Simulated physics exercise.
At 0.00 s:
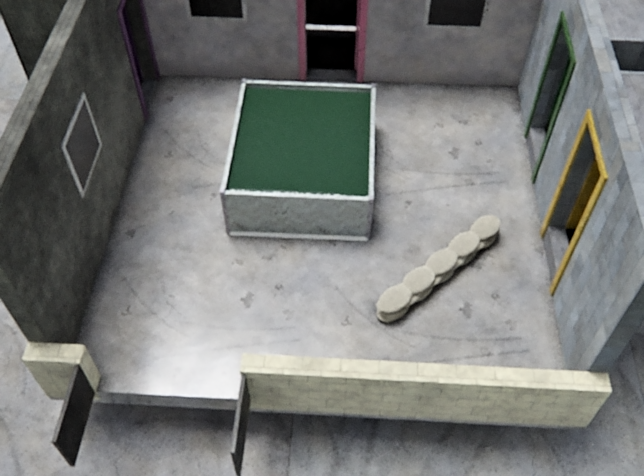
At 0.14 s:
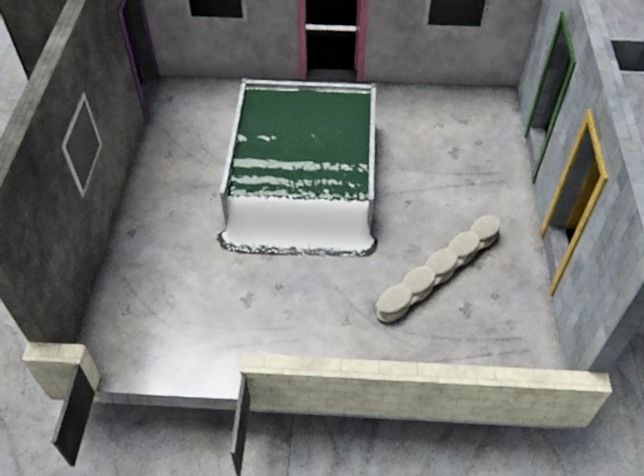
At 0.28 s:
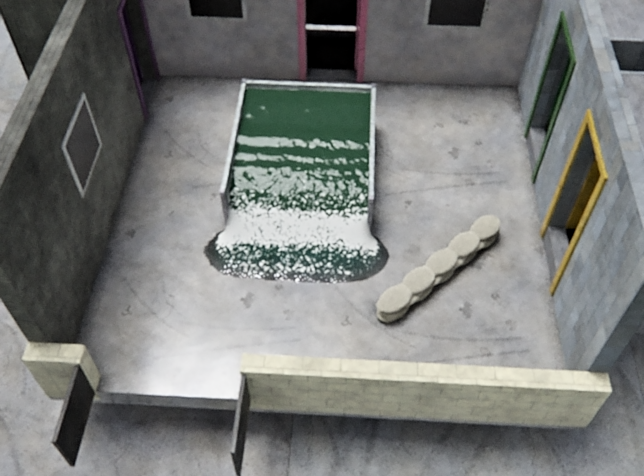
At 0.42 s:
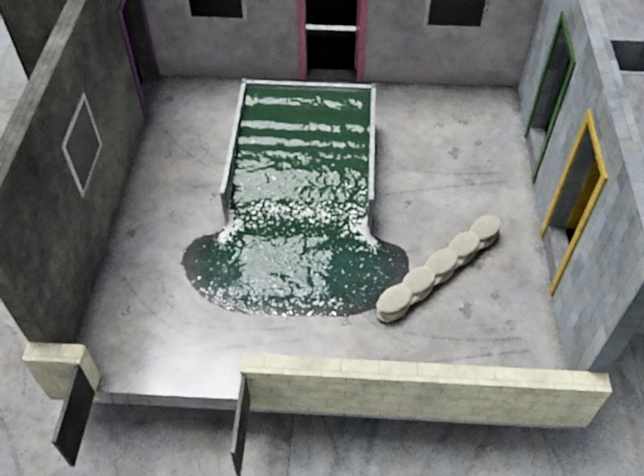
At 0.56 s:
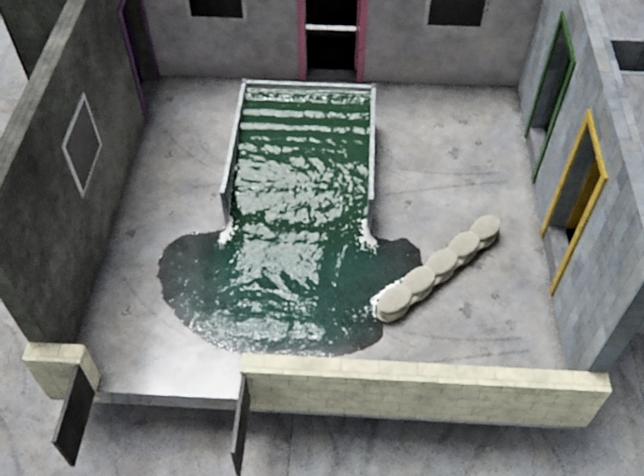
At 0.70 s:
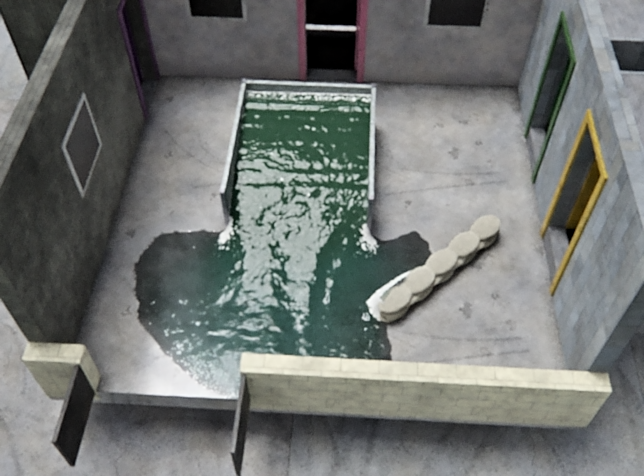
At first, still green water fills a walled tank in a gray yard, beside a diagonal row of pale round blocks. The tank's near wall gives way and water pours onto the floor, then spreads outward, meeting the row's lower end and reaching the low front wall while still streaming out.
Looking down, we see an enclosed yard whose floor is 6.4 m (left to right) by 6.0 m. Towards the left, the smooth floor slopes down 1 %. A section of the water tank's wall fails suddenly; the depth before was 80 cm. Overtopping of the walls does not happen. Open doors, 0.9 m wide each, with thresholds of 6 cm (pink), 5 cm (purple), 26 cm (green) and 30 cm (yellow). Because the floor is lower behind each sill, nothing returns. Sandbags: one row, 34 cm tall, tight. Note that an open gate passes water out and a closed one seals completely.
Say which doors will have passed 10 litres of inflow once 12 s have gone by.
After that time: Pink door: Not passed, purple door: Passed, green door: Not passed, yellow door: Not passed.
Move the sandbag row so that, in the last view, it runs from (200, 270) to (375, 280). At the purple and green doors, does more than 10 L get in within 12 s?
Against that limit: Purple past it, green under.
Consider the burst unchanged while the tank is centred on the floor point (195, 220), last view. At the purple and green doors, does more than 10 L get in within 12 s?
Measured against the limit, the purple door stays within it and the green door stays within it.
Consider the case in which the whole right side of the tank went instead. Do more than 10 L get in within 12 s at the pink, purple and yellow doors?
Door pink goes beyond, door purple goes beyond, door yellow stays within.
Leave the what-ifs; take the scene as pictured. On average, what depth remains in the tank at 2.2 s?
About 26 centimetres on average.
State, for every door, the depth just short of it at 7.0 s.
Depths: Pink door 6 cm, purple door 6 cm, green door 3 cm, yellow door 10 cm.
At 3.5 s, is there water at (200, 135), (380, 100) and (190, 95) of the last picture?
Listed in sequence, the spots are bone dry, bone dry and bone dry.
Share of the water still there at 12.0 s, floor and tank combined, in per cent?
54 %.
After 1.4 s water covers 35 % of the floor and is deepest (54 cm) near (319, 385); pink door not reached, purple door not reached, green door not reached, yellow door not reached.
After 2.2 s water covers 45 % of the floor and is deepest (43 cm) near (292, 371); pink door not reached, purple door not reached, green door not reached, yellow door not reached.
After 3.5 s water covers 65 % of the floor and is deepest (35 cm) near (68, 372); pink door not reached, purple door not reached, green door 4 cm at the sill, 0 L in, yellow door 13 cm at the sill, 0 L in.
After 7.0 s water covers 95 % of the floor and is deepest (14 cm) near (288, 85); pink door 6 cm at the sill, 0 L in, purple door 6 cm at the sill, 4 L in, green door 3 cm at the sill, 0 L in, yellow door 10 cm at the sill, 0 L in.
After 12.0 s water covers 95 % of the floor and is deepest (13 cm) near (106, 250); pink door 7 cm at the sill, 4 L in, purple door 10 cm at the sill, 94 L in, green door 4 cm at the sill, 0 L in, yellow door 3 cm at the sill, 0 L in.
